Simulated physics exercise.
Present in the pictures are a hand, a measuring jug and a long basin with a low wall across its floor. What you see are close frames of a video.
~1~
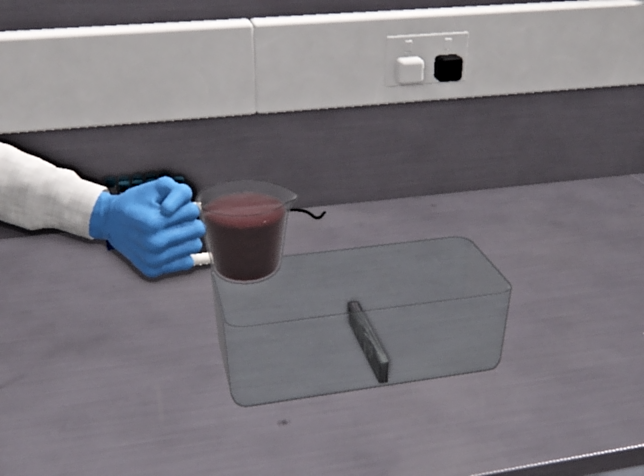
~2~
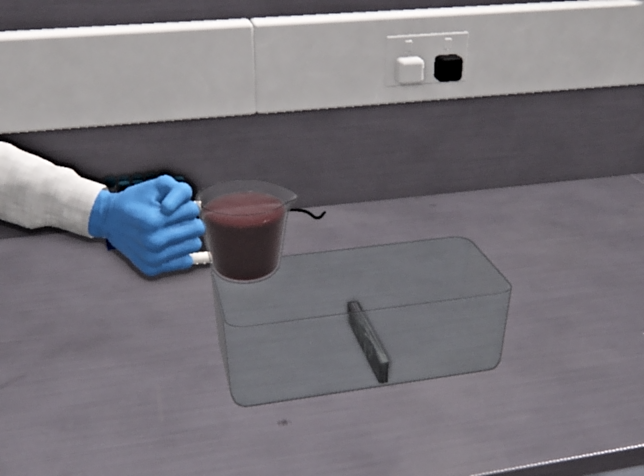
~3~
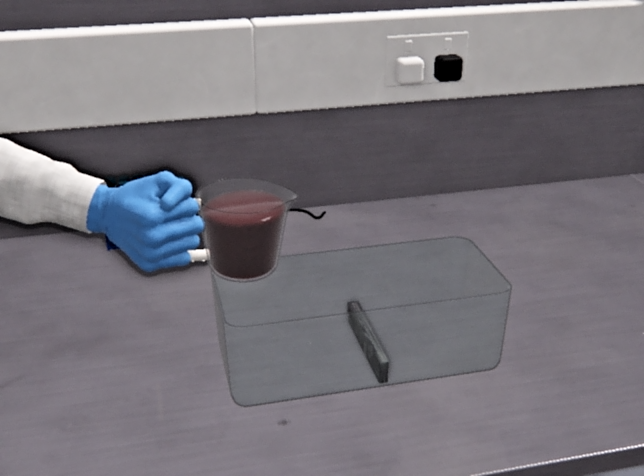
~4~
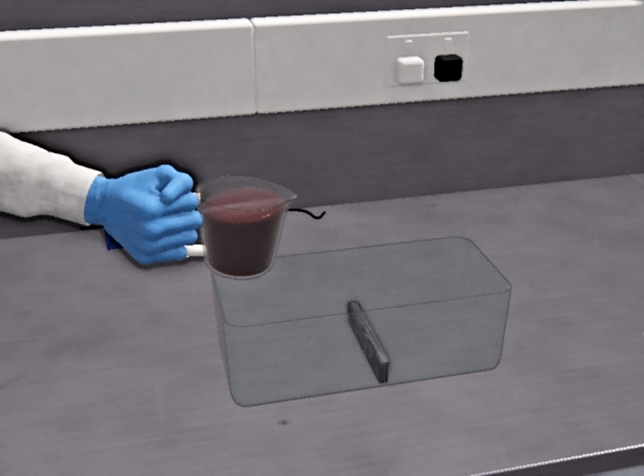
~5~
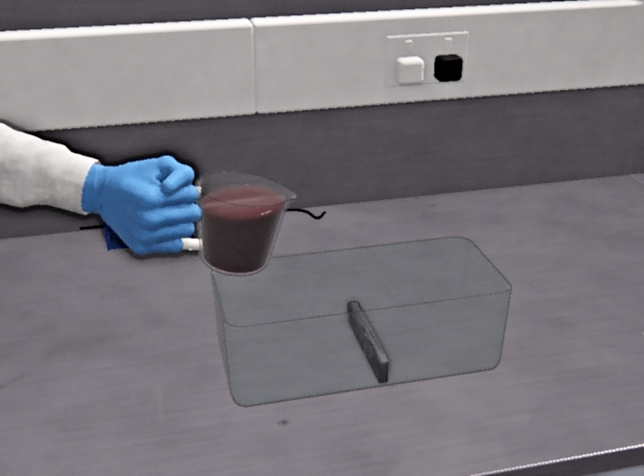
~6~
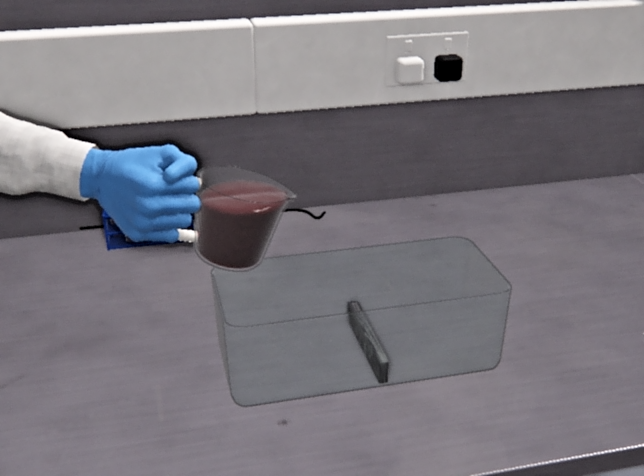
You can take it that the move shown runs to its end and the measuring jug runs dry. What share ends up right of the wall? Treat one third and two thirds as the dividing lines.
By the end, over two thirds sits to the right of the wall.
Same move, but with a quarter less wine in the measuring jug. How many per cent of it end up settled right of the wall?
About 70 in a hundred.
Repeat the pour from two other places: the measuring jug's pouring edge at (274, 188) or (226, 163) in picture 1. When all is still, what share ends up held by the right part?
Around 30 percent first, around 10 percent second.
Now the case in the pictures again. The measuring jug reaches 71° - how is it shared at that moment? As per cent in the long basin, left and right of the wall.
Left part: Around 5 %. Right part: Around 0 %.
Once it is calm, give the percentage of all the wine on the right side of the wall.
75 % or thereabouts.
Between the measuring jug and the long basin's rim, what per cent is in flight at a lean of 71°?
25 per cent.
A moment on, the measuring jug is tipped part way and 71 per cent is still to pour, 4 is left of the wall and 0 right of it.
Next, the measuring jug is tipped on its side and 16 per cent is still to pour, 12 is left of the wall and 41 right of it.
Then the measuring jug is tipped on its side and 1 per cent is still to pour, 18 is left of the wall and 76 right of it.
Later the measuring jug is tipped on its side and 0 per cent is still to pour, 22 is left of the wall and 76 right of it.
Finally, 22 per cent lies left of the wall, 76 right of it and 1 outside.
